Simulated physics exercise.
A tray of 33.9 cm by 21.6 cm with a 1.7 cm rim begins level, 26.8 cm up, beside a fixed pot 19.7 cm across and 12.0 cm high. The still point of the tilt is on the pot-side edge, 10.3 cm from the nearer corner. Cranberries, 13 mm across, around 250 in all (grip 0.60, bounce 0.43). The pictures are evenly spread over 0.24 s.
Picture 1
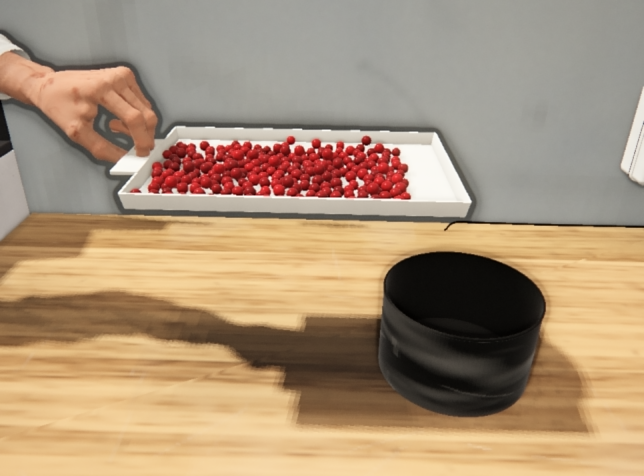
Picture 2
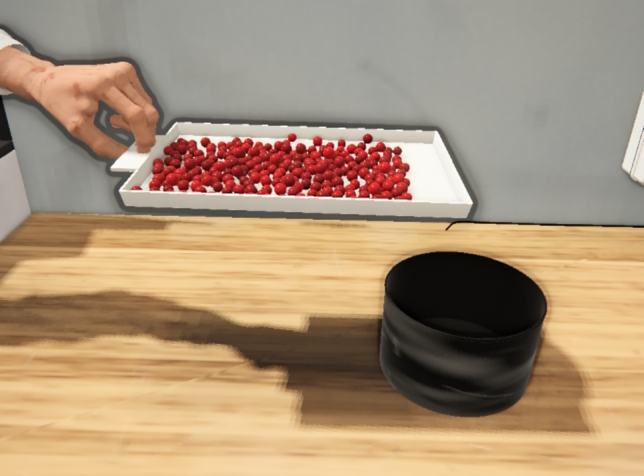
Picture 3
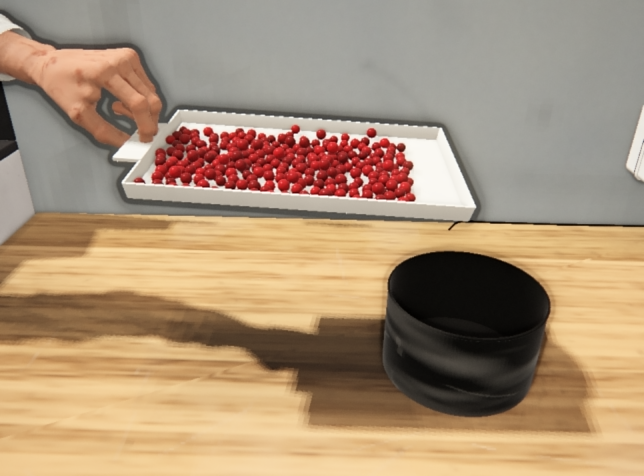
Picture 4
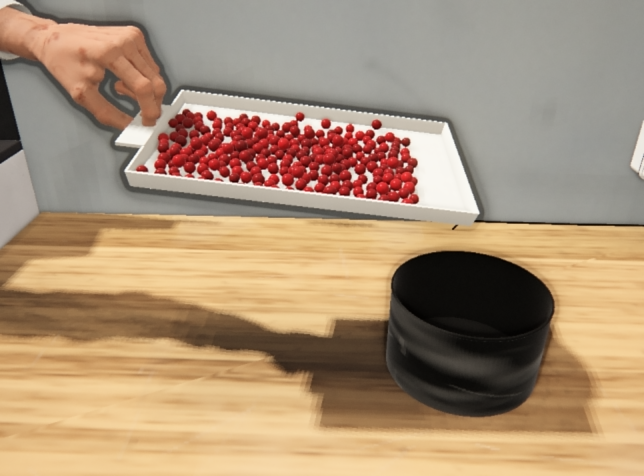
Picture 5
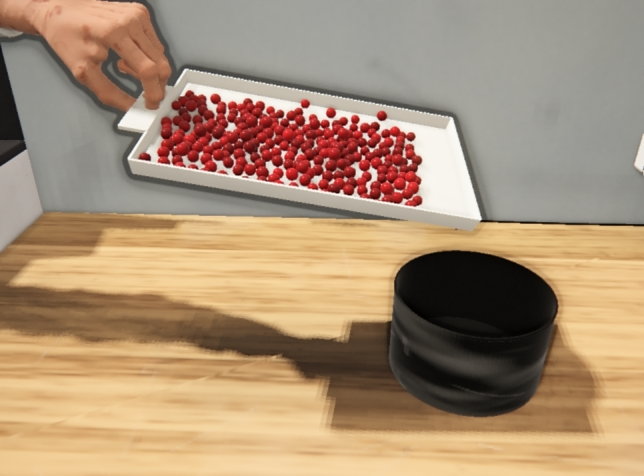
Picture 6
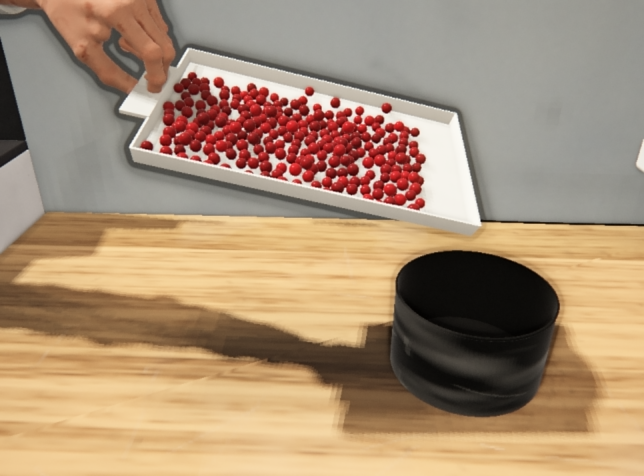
A white tray of small red balls starts out level above a wooden counter, held at its left end by a hand, with a black pot to the right. The hand rises, slowly at first, tilting the tray down toward the right, while the balls stay spread across it and the pot remains on the counter.
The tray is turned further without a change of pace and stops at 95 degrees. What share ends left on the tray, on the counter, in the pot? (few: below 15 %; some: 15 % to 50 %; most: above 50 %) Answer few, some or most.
Left on the tray: Few; on the counter: Most; in the pot: Some.
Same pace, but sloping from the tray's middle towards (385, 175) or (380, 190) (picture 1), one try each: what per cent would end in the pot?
About 75 and 70 per cent.
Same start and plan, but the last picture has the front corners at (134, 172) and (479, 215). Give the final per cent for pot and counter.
Pot 25, counter 75.
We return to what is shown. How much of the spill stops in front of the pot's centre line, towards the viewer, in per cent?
About 100 per cent.
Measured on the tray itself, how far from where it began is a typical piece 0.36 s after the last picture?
Some 7 cm.
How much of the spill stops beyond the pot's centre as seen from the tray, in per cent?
About 30 per cent.
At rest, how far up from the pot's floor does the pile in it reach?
Roughly 2.5 cm.
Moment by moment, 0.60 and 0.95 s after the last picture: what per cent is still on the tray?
In turn: 85, 15.
Then, 0.36 s after the last picture, tilt 56 degrees; the tray holds 100 %, the pot 0 %.
Then, 0.60 s after the last picture, tilt 81 degrees; the tray holds 85 %, the pot 5 %.
Then, 0.95 s after the last picture, tilt 95 degrees; the tray holds 15 %, the pot 15 %.
In the end, tray 0 %, counter 65 %, pot 35 %.
